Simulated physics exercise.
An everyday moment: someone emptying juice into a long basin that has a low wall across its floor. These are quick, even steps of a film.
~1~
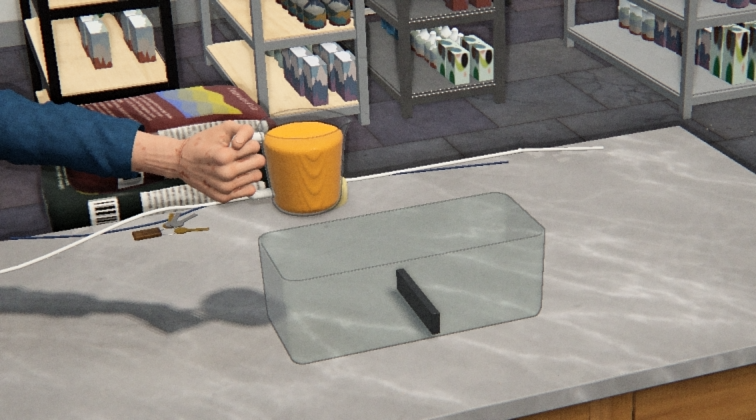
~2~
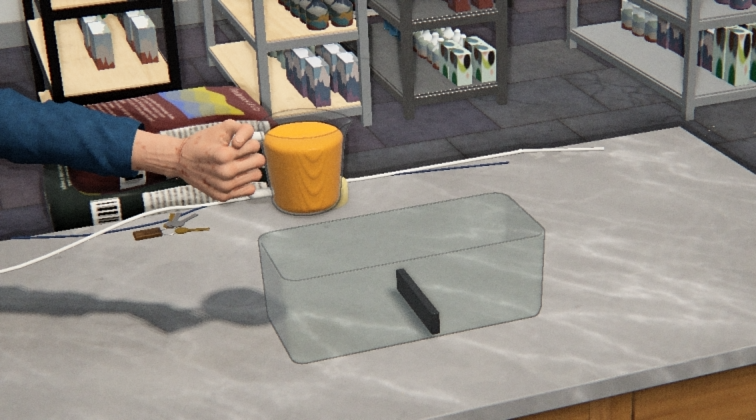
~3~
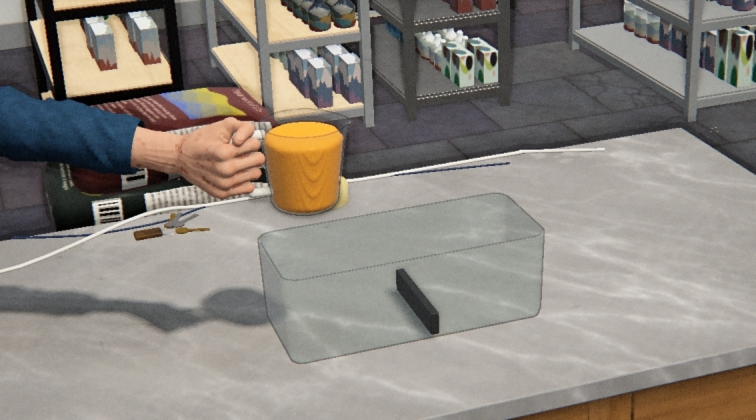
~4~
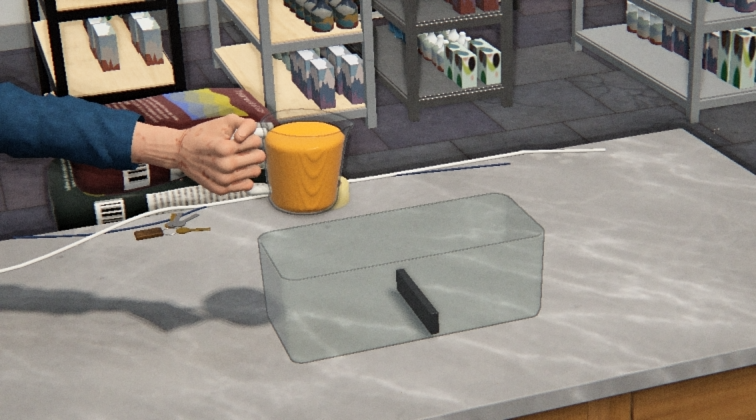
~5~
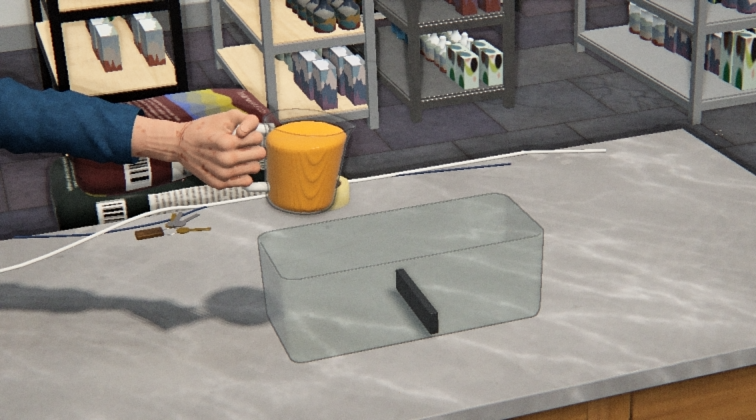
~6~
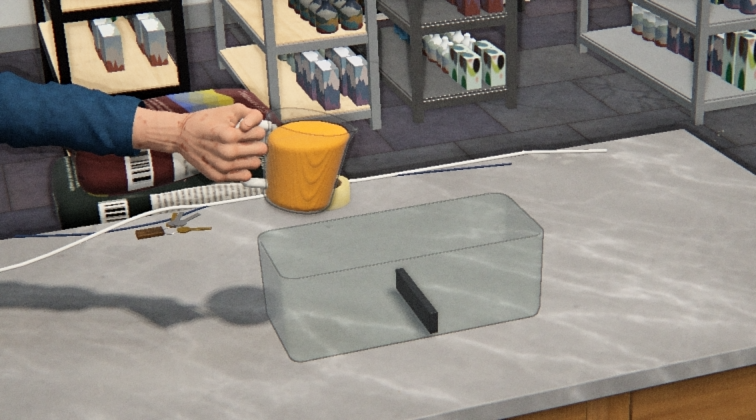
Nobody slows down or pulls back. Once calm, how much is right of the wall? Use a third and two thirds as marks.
In the end from a third to two thirds is right of the wall.
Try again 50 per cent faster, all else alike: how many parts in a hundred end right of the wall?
About 45 per cent.
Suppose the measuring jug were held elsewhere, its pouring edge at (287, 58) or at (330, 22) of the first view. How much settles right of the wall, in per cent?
Near 15 % and 65 %.
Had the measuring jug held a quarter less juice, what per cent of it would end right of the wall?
Some 25 per cent.
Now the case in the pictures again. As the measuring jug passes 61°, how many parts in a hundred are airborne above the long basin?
Some 15 per cent.
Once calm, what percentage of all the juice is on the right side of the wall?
About 50 per cent.
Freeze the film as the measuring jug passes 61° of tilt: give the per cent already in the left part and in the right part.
Near 5 on the left, 5 on the right.
A moment on, the measuring jug is tipped part way and 78 per cent is still to pour, 3 is left of the wall and 3 right of it.
Next, the measuring jug is tipped on its side and 30 per cent is still to pour, 17 is left of the wall and 36 right of it.
Then the measuring jug is tipped on its side and 5 per cent is still to pour, 43 is left of the wall and 49 right of it.
Later the measuring jug is tipped on its side and 0 per cent is still to pour, 48 is left of the wall and 51 right of it.
In the end 48 per cent lies left of the wall, 51 right of it and 1 outside.
